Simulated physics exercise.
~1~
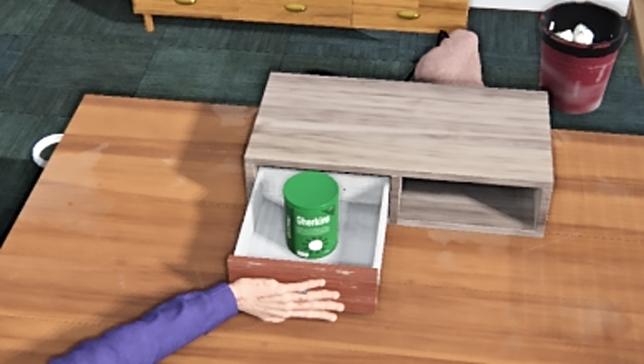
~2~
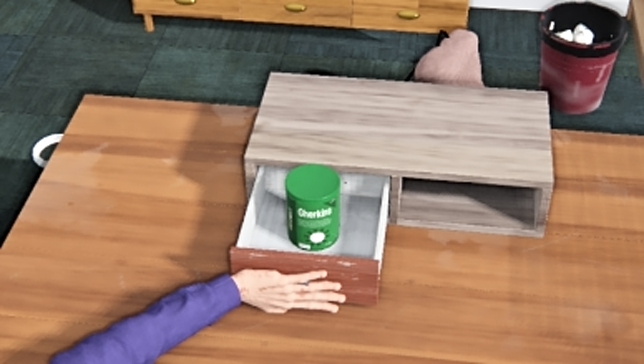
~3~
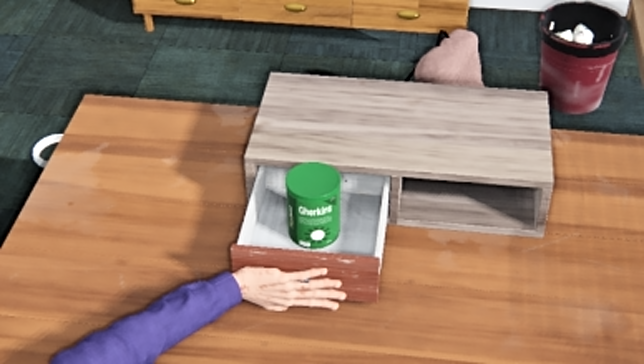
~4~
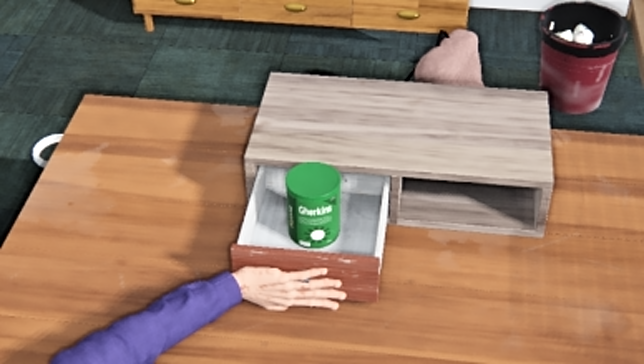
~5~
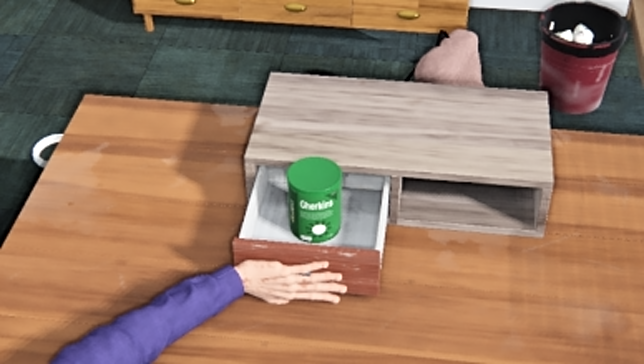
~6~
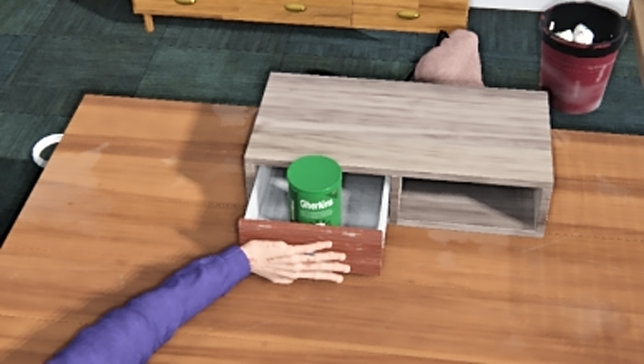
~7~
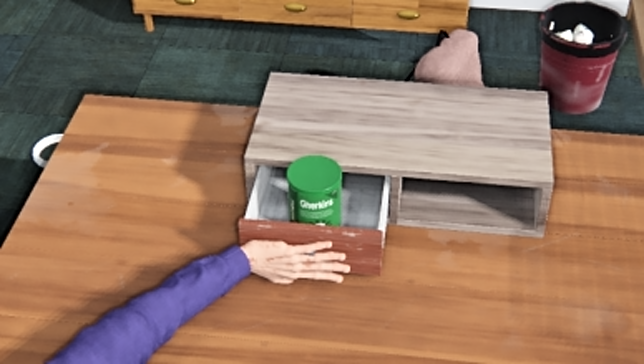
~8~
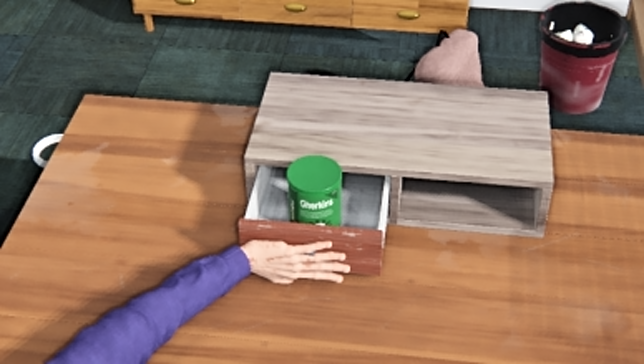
The clip shows a hand in a purple sleeve pushing a drawer holding an upright green tub into a wooden chest on a table. The drawer slides partway in, pauses, moves in a little further, then stops and stays ajar with the tub still standing inside.
